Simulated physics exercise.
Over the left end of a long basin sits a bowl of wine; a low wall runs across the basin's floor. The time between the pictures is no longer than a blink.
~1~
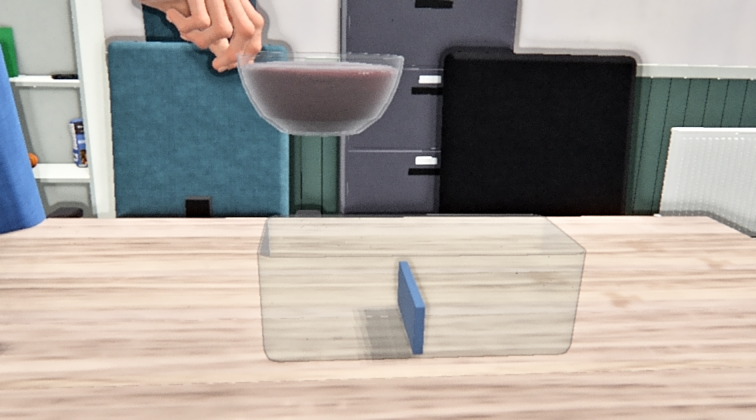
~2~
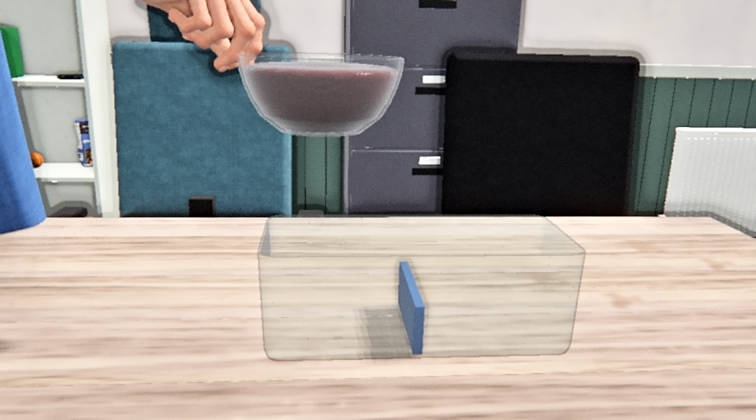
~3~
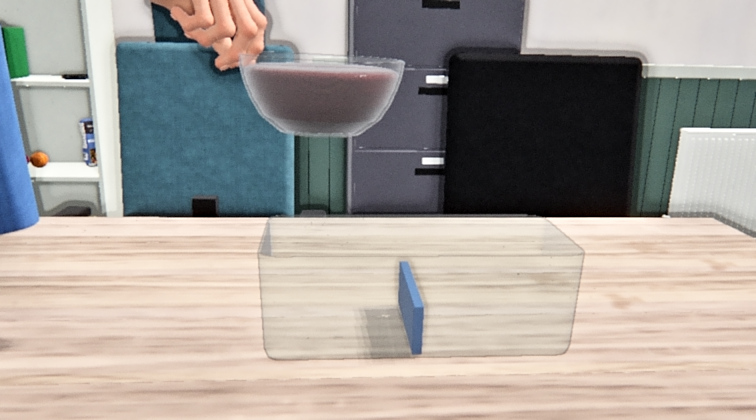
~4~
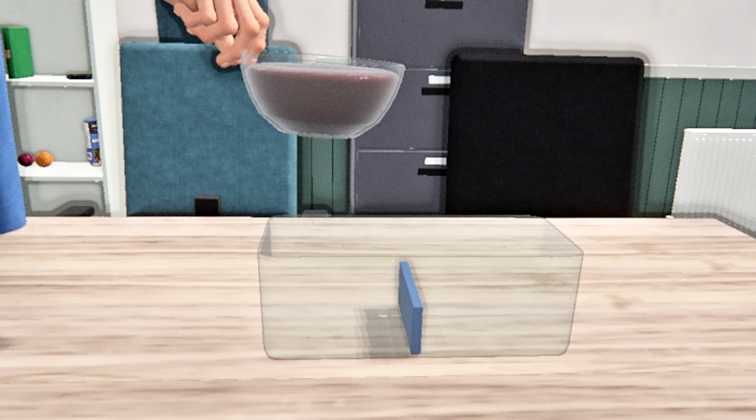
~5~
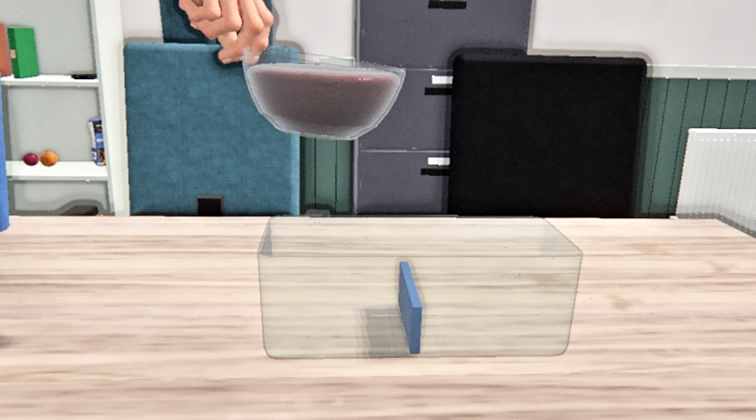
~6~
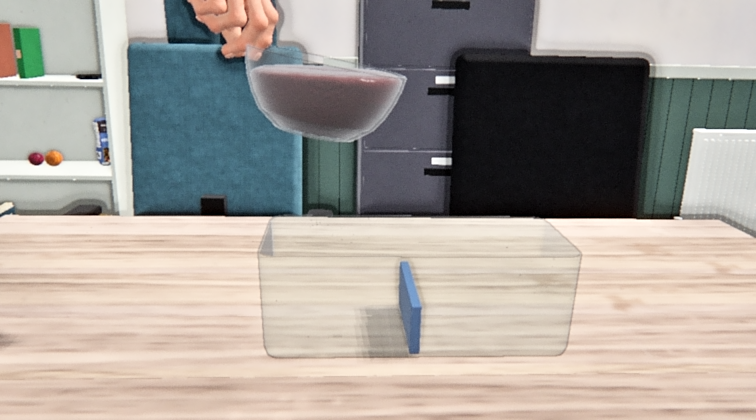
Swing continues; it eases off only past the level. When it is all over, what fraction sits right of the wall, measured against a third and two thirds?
The share right of the wall will be large, beyond two thirds.
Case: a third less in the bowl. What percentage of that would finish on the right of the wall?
Some 80 parts in a hundred, give or take.
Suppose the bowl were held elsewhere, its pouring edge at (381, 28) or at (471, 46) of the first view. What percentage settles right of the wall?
Close to 80 % for the first start and close to 90 % for the second.
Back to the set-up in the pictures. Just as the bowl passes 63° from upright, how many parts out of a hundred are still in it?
Around 45 percent remains.
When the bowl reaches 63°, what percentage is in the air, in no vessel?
Near 35 in a hundred.
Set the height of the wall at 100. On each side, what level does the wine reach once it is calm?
Left 10 per cent, right 60.
A moment on, the bowl is tipped part way and 43 per cent is still to pour, 0 is left of the wall and 20 right of it.
Next, the bowl is tipped on its side and 2 per cent is still to pour, 7 is left of the wall and 84 right of it.
Then the bowl is tipped right over and 0 per cent is still to pour, 13 is left of the wall and 86 right of it.
Later the bowl is tipped right over and 0 per cent is still to pour, 13 is left of the wall and 86 right of it.
In the end 13 per cent lies left of the wall, 86 right of it and 1 outside.
